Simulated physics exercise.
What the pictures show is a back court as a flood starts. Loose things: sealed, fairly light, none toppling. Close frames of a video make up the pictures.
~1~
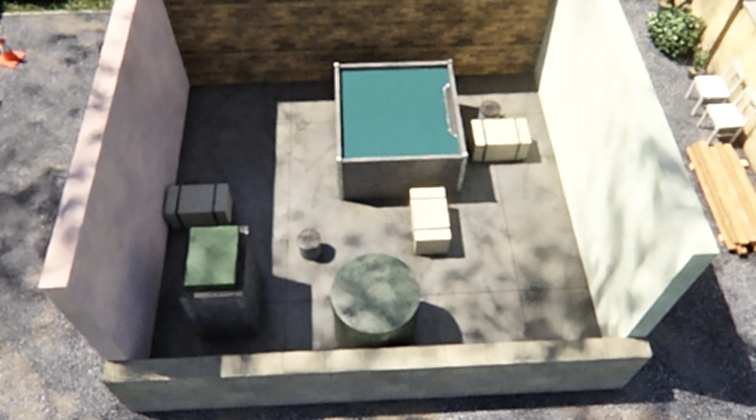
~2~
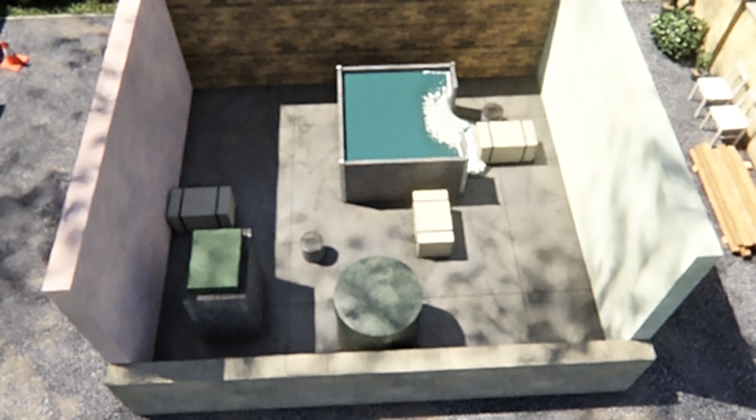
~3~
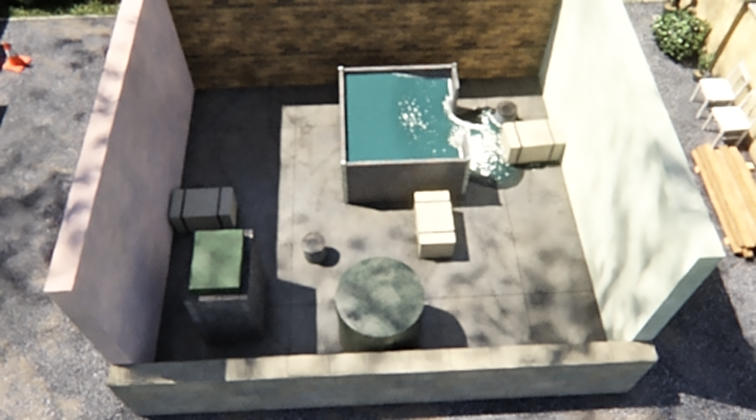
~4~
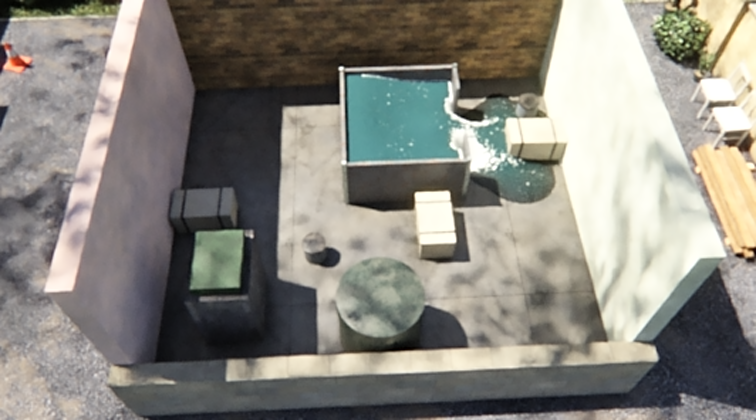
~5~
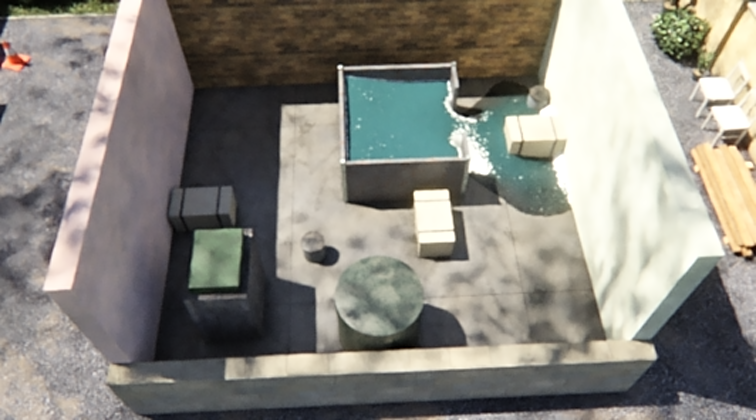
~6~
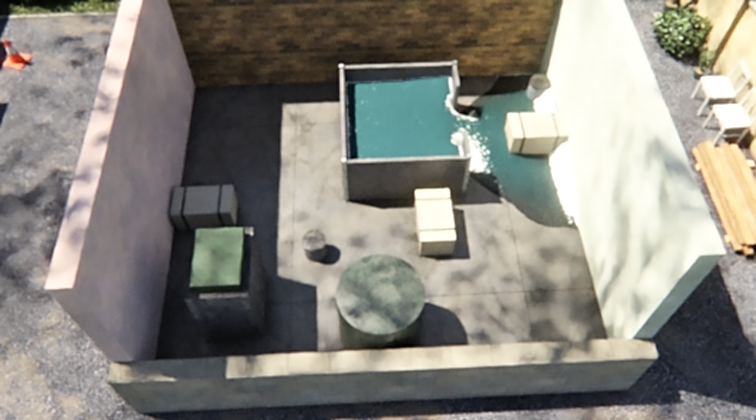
Teal water pouring from a breached tank across a walled courtyard floor, shifting a pale trunk and small pail to the right.
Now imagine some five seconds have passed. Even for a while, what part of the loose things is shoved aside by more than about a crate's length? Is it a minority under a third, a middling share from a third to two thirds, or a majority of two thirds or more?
Middle band.
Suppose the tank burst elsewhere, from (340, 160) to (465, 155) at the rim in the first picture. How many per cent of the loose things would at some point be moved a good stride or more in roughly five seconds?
About 100 %.
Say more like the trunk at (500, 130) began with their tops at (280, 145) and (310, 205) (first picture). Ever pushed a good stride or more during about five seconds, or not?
In order: Hardly budges, then hardly budges.
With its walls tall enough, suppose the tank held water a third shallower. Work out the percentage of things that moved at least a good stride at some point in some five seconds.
Around 40 in a hundred.
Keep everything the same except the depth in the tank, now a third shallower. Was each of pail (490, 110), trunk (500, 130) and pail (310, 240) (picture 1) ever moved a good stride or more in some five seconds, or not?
One: Passed the mark. Two: Passed the mark. Three: Stayed below the mark.
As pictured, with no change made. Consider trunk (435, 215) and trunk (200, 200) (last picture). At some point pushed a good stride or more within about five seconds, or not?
One by one, first never cleared it, second passed the mark.
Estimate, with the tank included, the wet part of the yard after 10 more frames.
I'd estimate around 40 percent.
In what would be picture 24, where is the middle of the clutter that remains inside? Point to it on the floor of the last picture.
Their centre sits close to (329, 211) on the floor of the last picture.
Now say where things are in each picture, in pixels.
The first picture shows a pail at (491, 108), on the bottom; a trunk at (501, 131), on the bottom; 0 of 5 have shifted.
The second picture shows a pail at (493, 110), on the bottom; a trunk at (507, 133) rests on the ground, close to its start; 1 of 5 have shifted.
The third picture shows a pail at (507, 108), on the bottom, close to its start; a trunk at (534, 133) rests on the ground, a stride from its start; 2 of 5 have shifted.
The fourth picture shows a pail at (529, 101) rests on the ground, a stride from its start; a trunk at (537, 130) rests on the ground, a stride from its start; 2 of 5 have shifted.
The fifth picture shows a pail at (540, 93) rests on the ground, a stride from its start; a trunk at (537, 128), on the bottom, a stride from its start; 2 of 5 have shifted.
The sixth picture shows a pail at (541, 81), afloat, a stride from its start; a trunk at (539, 124) floats, a stride from its start; 2 of 5 have shifted.
A moment on, 1 of 5 are well off their spots; 2 afloat.
Next, 2 of 5 are well off their spots; 2 afloat.
Later, 2 of 5 are well off their spots; 2 afloat.
In the end, 3 of 5 are well off their spots, and 3 have been at some point; 3 afloat.
